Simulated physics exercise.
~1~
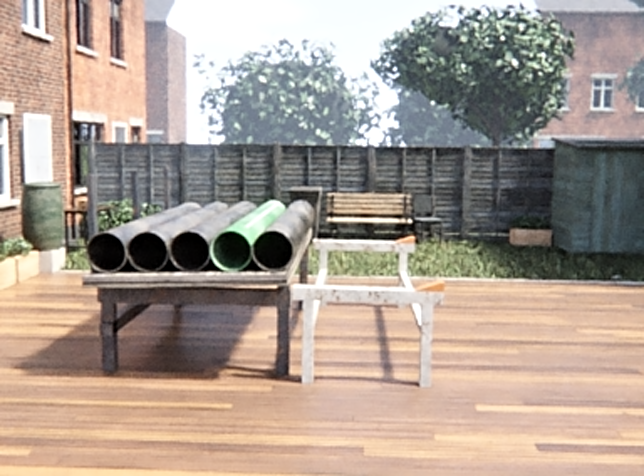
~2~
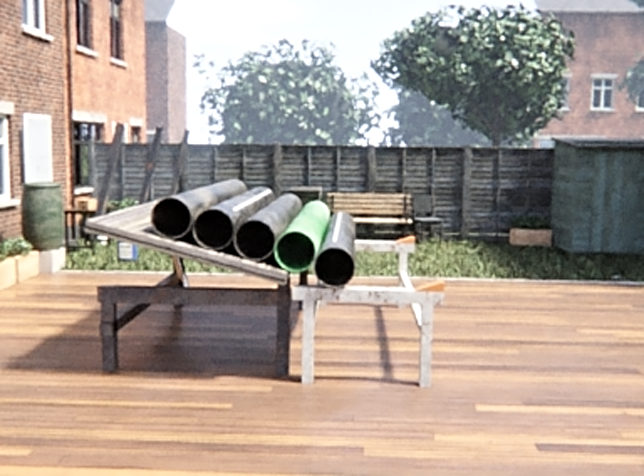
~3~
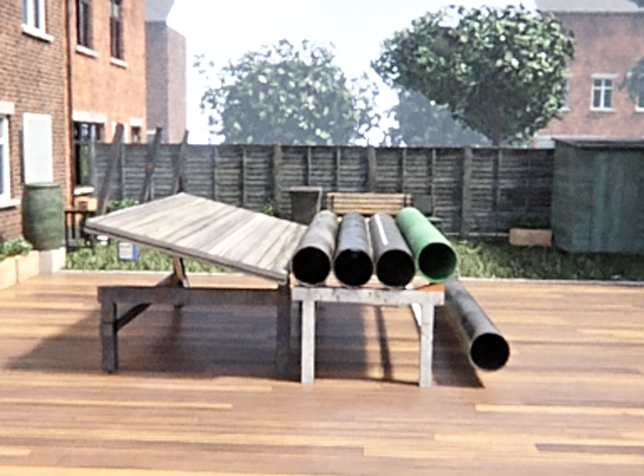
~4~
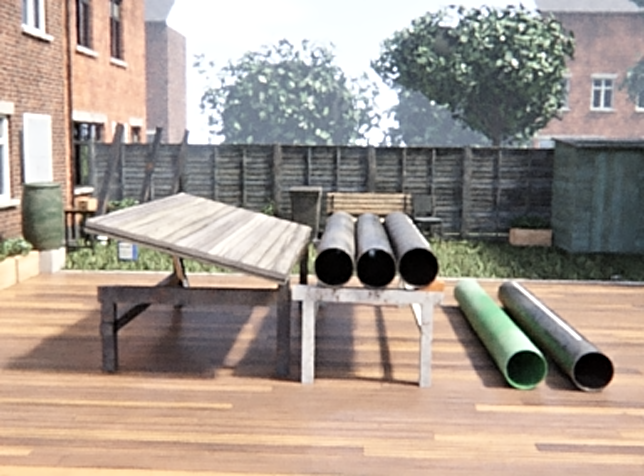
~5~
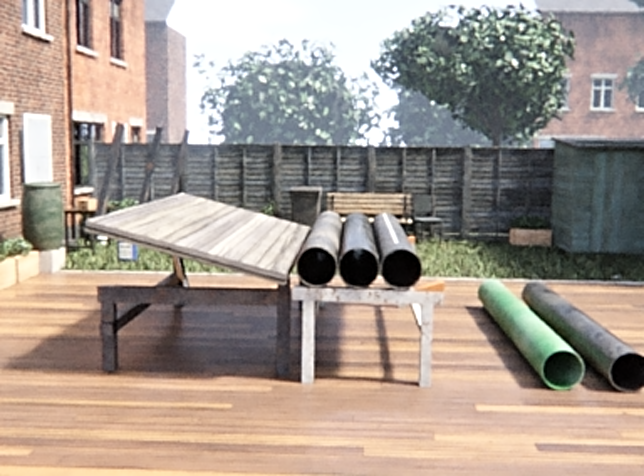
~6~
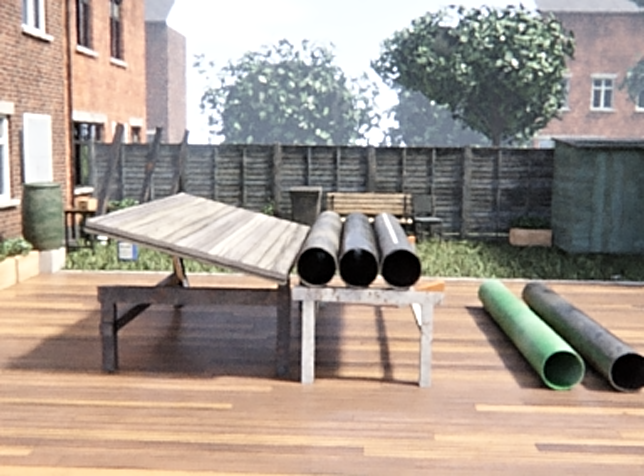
A wooden deck on dark legs stands on a sunlit plank patio, seen from the front, with a fence, bench, brick houses and trees behind. Five pipes lie side by side on it, ends facing the viewer, four black and one green, and a pale rack stands to the right. The deck tilts down to the right, and the pipes roll towards the rack. They cross onto it, and the leading black pipe drops off the far side, followed by the green one. Three black pipes stay on the rack, while the green and black ones rest on the ground at right.
